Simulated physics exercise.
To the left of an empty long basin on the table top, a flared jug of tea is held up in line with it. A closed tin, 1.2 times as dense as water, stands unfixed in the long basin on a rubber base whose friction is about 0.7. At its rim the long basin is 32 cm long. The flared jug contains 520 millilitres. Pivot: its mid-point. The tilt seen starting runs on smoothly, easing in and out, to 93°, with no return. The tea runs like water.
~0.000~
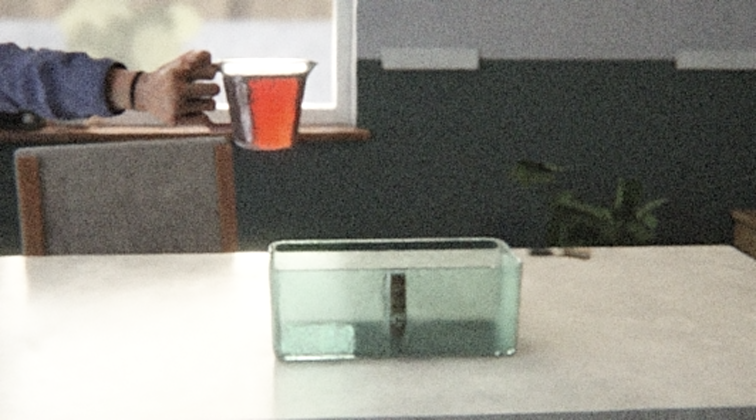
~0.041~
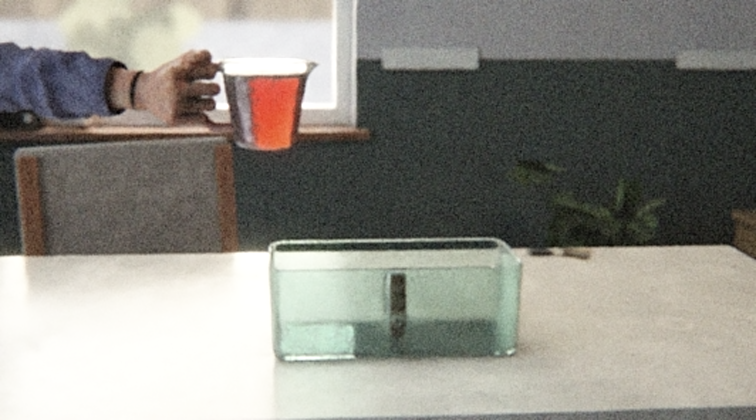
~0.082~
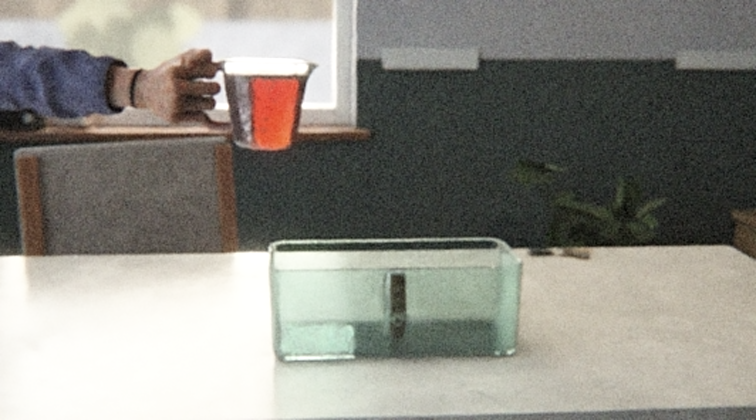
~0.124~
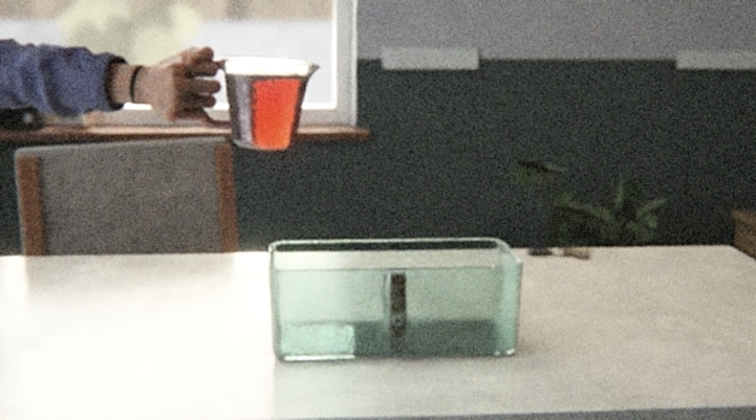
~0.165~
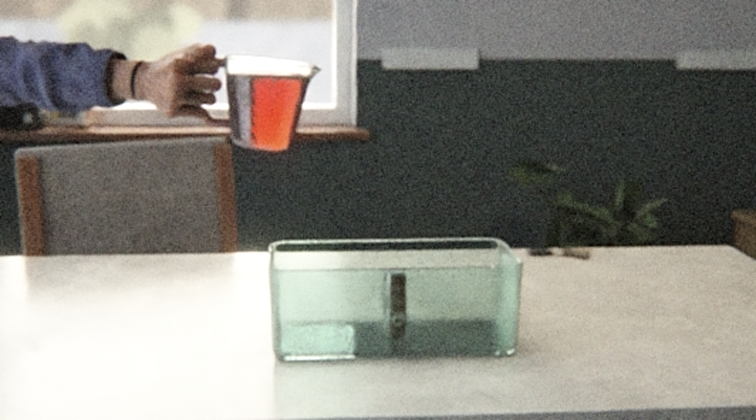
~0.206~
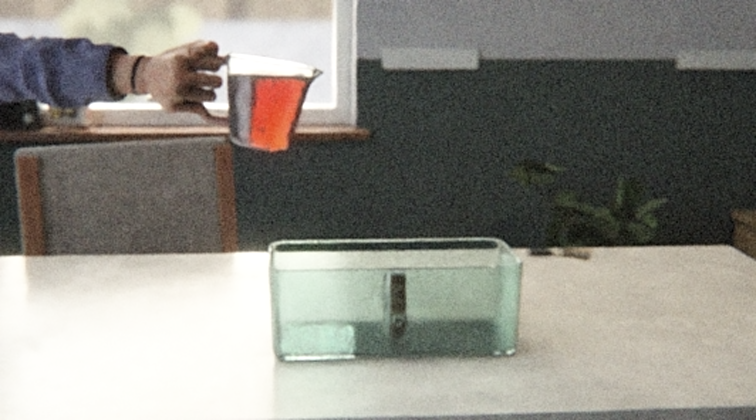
A hand holds a jug of red tea above a table and slowly tilts it slightly right.
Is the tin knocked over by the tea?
Yes: It is tipped.
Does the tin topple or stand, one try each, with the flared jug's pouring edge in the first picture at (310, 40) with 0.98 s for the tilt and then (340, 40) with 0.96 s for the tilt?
Run one: It tumbles. Run two: It does not tip.
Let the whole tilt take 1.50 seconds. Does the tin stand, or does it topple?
Well, the tin simply holds firm.
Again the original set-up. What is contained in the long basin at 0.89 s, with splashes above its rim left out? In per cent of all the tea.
Around 46 per cent of the whole.
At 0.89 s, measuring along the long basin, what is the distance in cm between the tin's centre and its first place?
Around 0 cm.
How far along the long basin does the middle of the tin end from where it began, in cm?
The tin's middle ends up about 8.5 cm along the basin.
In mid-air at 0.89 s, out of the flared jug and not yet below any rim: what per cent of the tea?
Roughly 28 per cent.
Then, 0.60 s in, the tilt is 59° and 78 per cent is still to pour; the tin stands where it began.
Then, 0.89 s in, the tilt is 89° and 27 per cent is still to pour; the tin stands where it began.
Then, 1.20 s in, the tilt is 93° and 3 per cent is still to pour; the tin leans 15°.
Then, 1.53 s in, the tilt is 93° and 0 per cent is still to pour; the tin lies on its side.
Finally, the tin lies on its side.
